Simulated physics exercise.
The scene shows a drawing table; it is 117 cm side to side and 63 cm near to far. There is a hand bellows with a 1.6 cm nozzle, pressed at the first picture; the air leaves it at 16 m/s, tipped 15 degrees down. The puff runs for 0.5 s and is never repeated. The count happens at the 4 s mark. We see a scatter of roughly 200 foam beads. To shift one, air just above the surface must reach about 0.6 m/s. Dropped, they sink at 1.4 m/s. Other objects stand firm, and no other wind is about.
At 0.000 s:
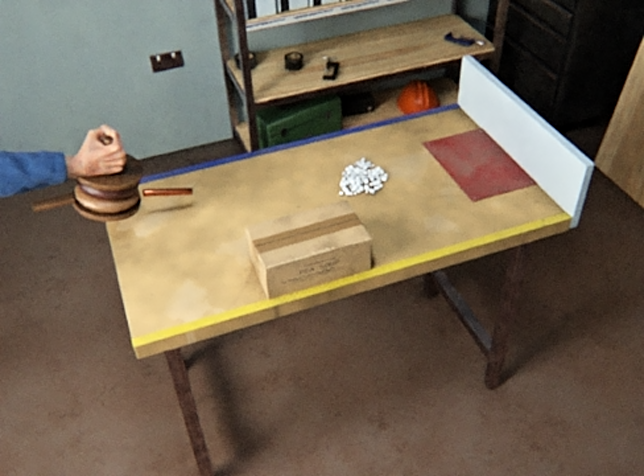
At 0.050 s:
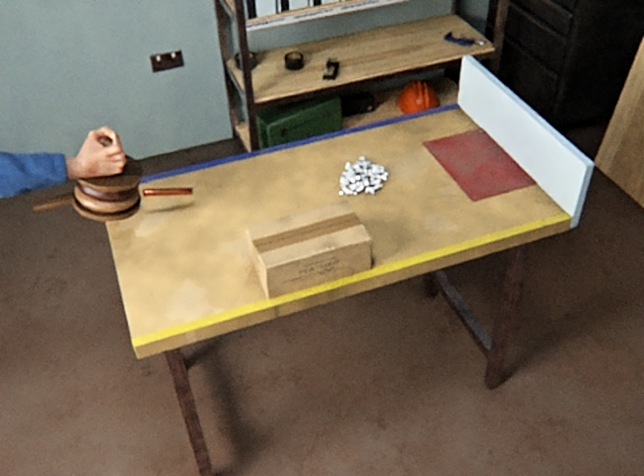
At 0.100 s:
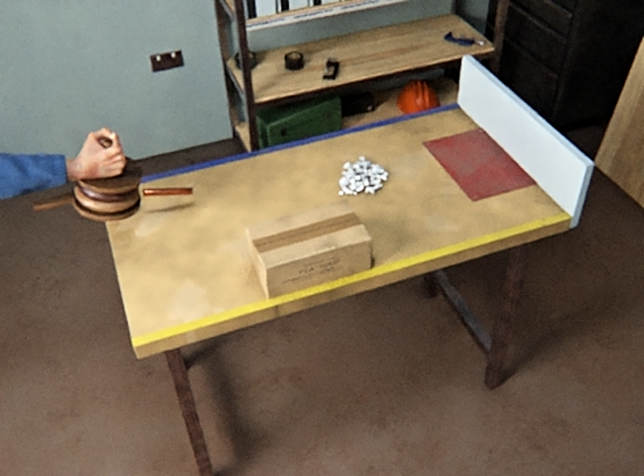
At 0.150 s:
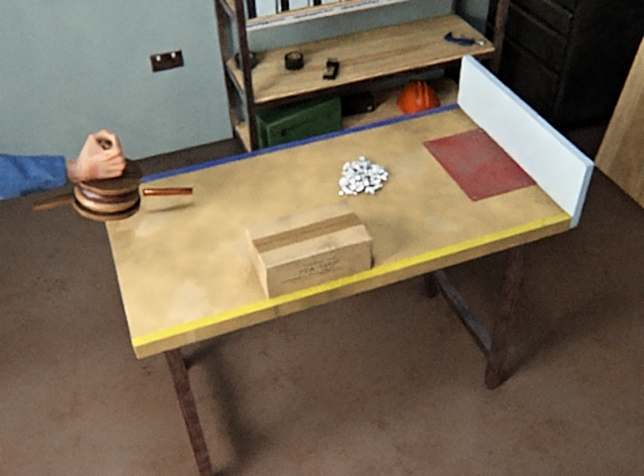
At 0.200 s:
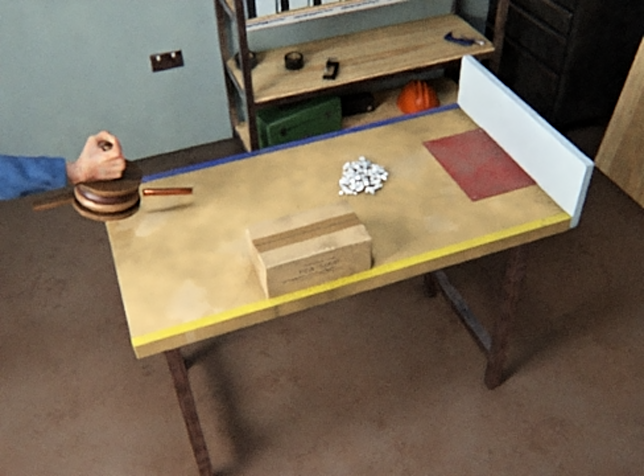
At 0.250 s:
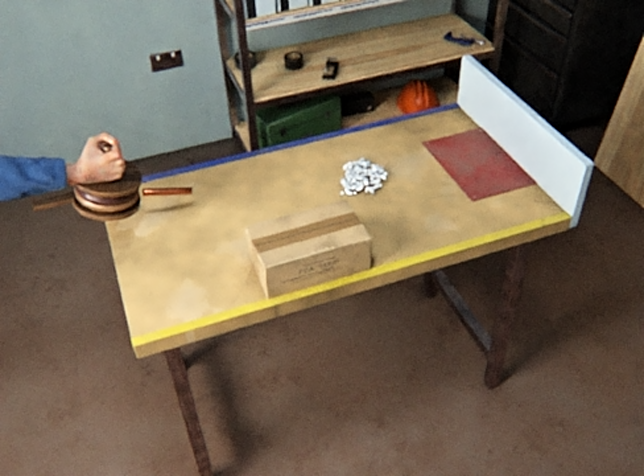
In this clip, a hand rests on a round wooden hand bellows at the left end of a table, its nozzle pointing right toward a pile of small white foam beads behind a box, and nothing visibly moves.
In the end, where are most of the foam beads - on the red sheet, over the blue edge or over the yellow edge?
Red.
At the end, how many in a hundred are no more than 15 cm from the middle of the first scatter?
Roughly 0 per cent.
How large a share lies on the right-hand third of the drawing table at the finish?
Near 80 per cent at the end.
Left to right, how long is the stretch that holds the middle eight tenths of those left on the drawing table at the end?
About 10 cm.
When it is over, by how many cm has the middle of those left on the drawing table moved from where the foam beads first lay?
Around 45 cm, I reckon.
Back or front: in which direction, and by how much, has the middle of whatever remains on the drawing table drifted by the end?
It ends ahead of its start, some 10 cm.
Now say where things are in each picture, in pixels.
The middle of the foam beads is near (360, 178), none has stirred yet and the mouth of the hand bellows is at (192, 191), in the first frame.
The middle of the foam beads is near (363, 177), none has stirred yet, the yellow edge is centred on (371, 277), the red sheet is centred on (478, 163) and the blue edge is centred on (290, 143), in the second frame.
The middle of the foam beads is near (363, 177), none has stirred yet and the top of a box is at (307, 232), in the third frame.
The middle of the foam beads is near (363, 177) and none has stirred yet, in the fourth frame.
The middle of the foam beads is near (363, 177) and none has stirred yet, in the fifth frame.
The middle of the foam beads is near (363, 177) and none has stirred yet, in the sixth frame.
After 0.8 s, 0 % are over the yellow edge, 86 % on the red sheet and 0 % over the blue edge; the middle of those left on the top is near (516, 161); 10 % are gone or lie where they will stay.
After 1.3 s, 16 % are over the yellow edge, 62 % on the red sheet and 1 % over the blue edge; the middle of those left on the top is near (516, 161); 60 % are gone or lie where they will stay.
After 2.2 s, 16 % are over the yellow edge, 61 % on the red sheet and 1 % over the blue edge; the middle of those left on the top is near (516, 161); 100 % are gone or lie where they will stay.
After 4.0 s, at the end, 16 % are over the yellow edge, 61 % on the red sheet and 1 % over the blue edge; the middle of those left on the top is near (516, 161).
